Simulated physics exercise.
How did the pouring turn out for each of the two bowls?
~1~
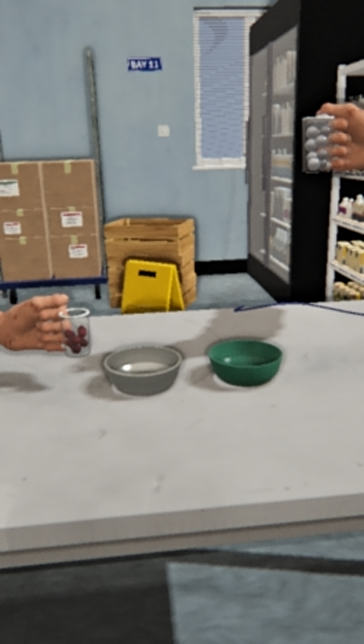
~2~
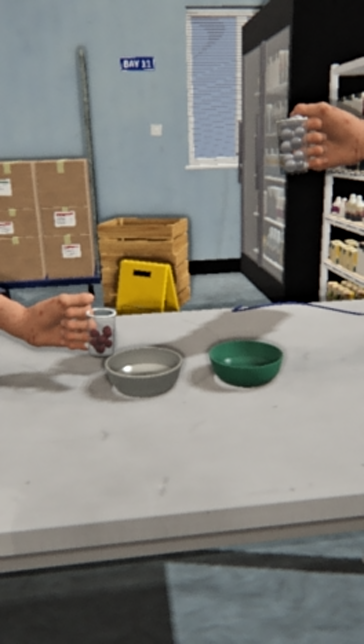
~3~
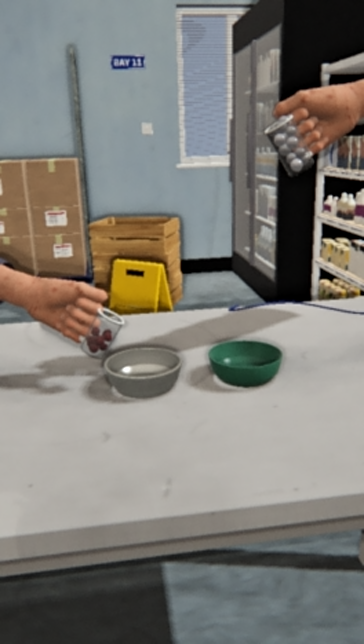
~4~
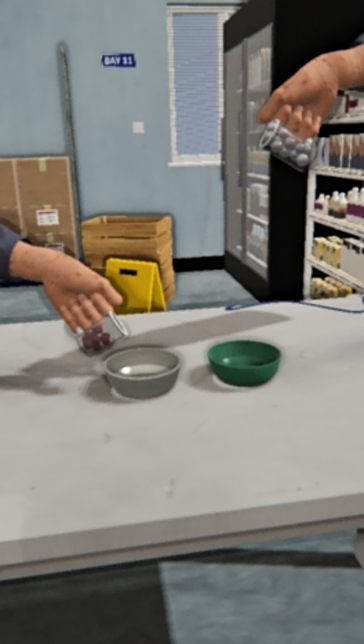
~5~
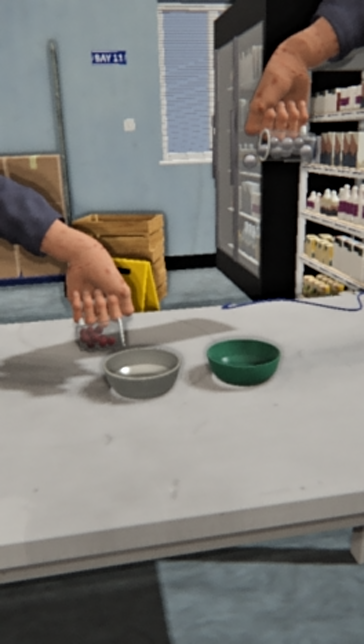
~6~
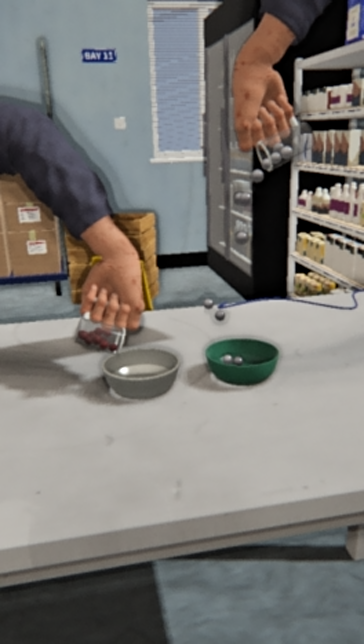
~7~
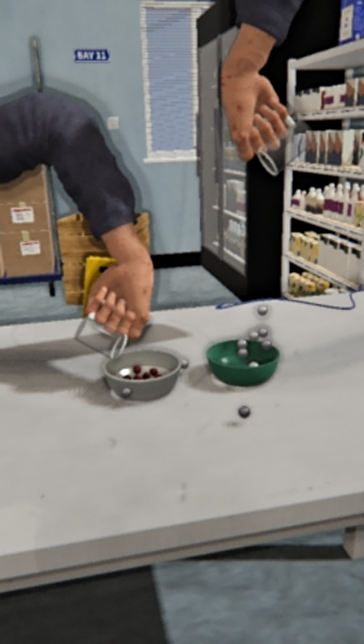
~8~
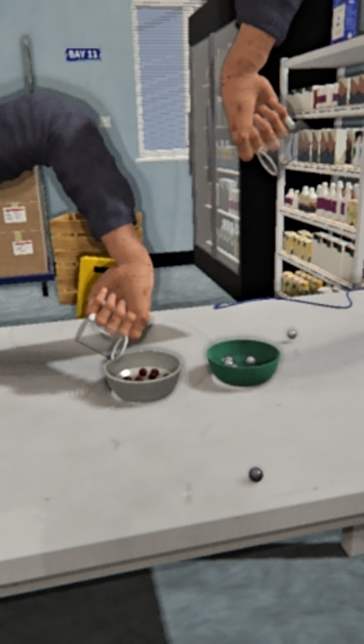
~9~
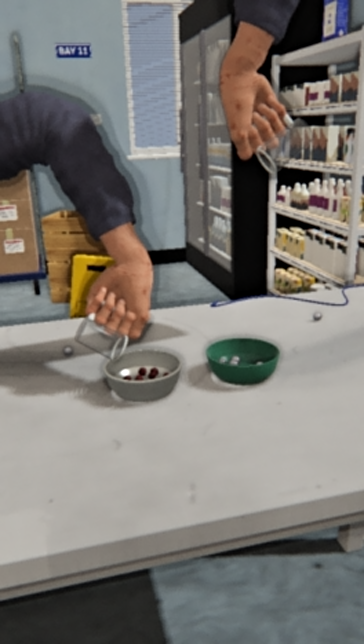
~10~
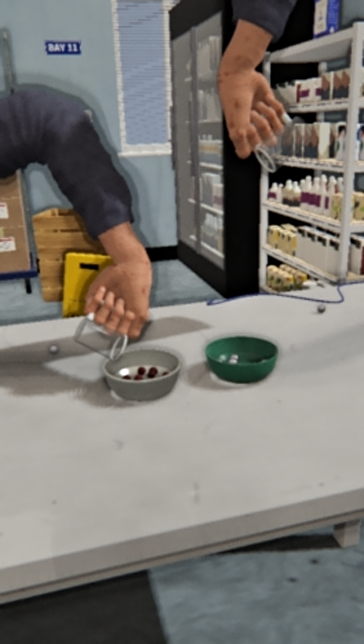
The grey bowl on the left kept all of its dark red pieces. The green bowl on the right lost some of its grey balls, which bounced away across the table.
